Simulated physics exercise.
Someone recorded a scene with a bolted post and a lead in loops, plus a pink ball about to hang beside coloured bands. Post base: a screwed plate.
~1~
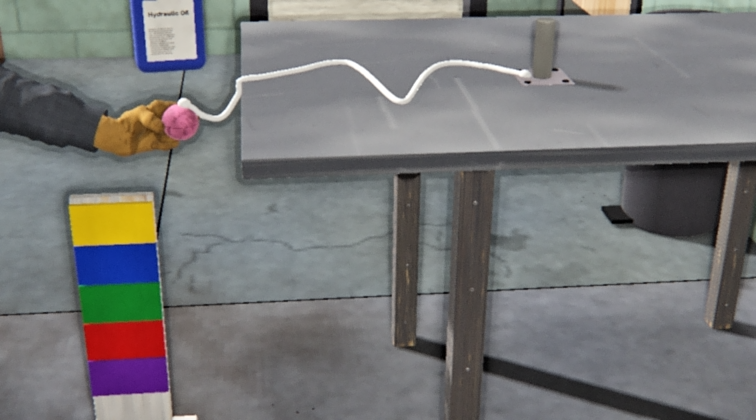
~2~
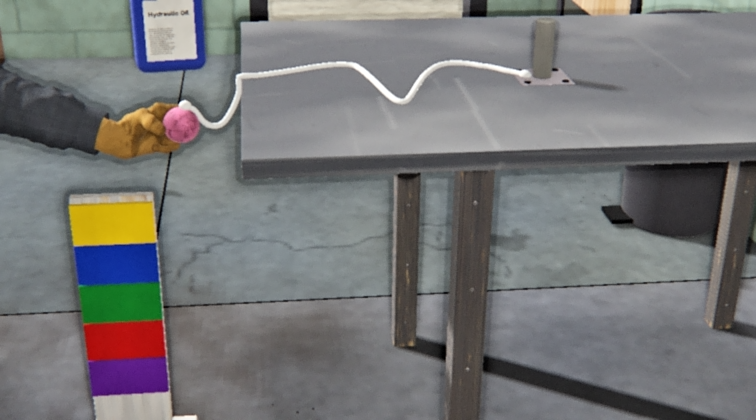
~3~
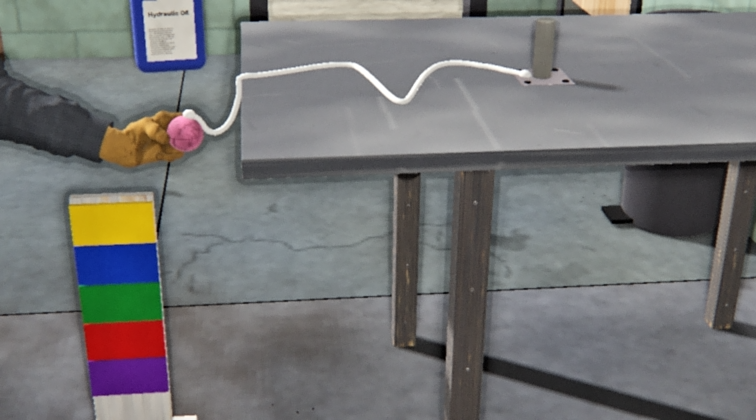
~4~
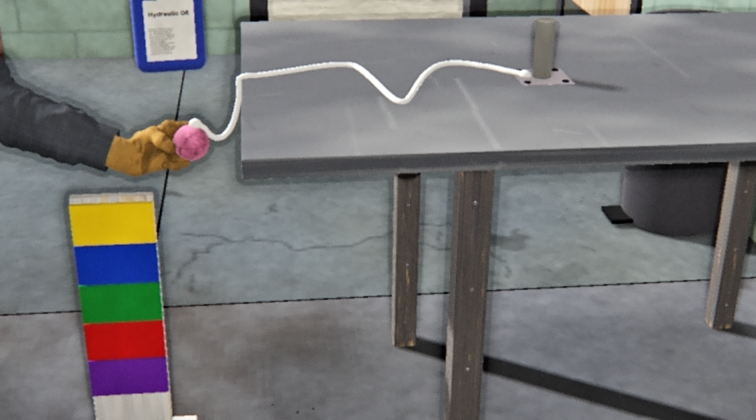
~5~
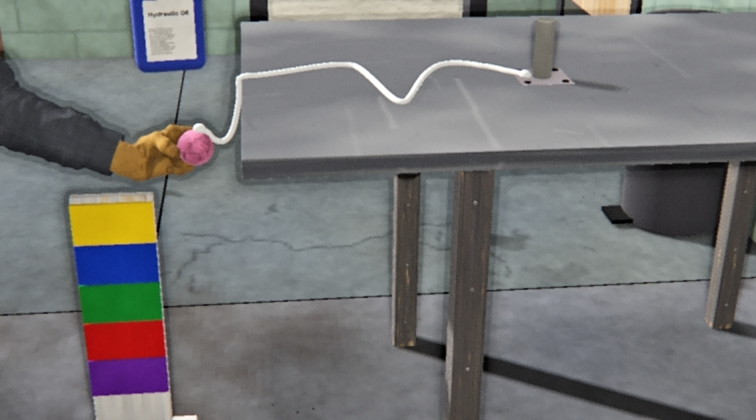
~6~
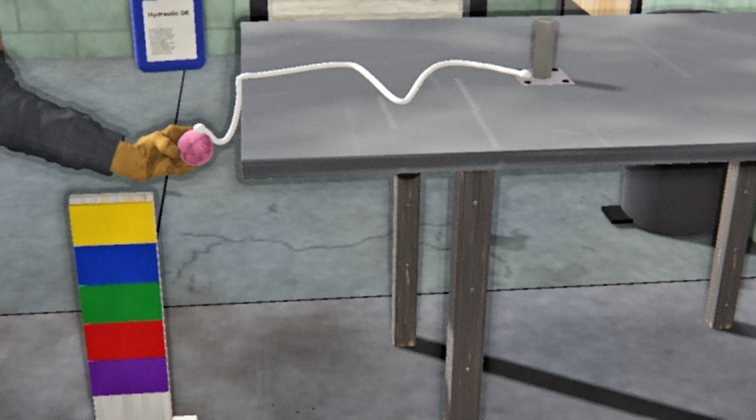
A gloved hand at the left held a pink ball tied to a slack white rope and lowered it slightly, drifting a little right, while the rope's other end stayed at a post on the table.
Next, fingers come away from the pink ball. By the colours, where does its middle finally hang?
At the purple band.
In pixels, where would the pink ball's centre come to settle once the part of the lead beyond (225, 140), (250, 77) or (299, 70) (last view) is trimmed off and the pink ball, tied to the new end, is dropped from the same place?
In turn, (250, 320) for the first, (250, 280) for the second and (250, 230) for the third.
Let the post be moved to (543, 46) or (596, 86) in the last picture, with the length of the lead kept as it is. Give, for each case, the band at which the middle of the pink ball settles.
It comes out red the first time and red the second time.
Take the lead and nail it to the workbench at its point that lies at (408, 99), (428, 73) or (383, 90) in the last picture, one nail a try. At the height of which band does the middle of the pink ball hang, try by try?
Try by try: Green, then red, then blue.
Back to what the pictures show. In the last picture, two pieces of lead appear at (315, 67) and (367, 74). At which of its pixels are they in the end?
The first moves to (248, 196), the second to (243, 129).
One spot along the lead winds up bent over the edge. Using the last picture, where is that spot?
Location: About (378, 85).
A little later, ball near (235, 346); level with red.
Next, ball near (265, 364); level with purple.
When it is over, ball near (256, 367); level with purple. Its centre hangs level with the purple band.
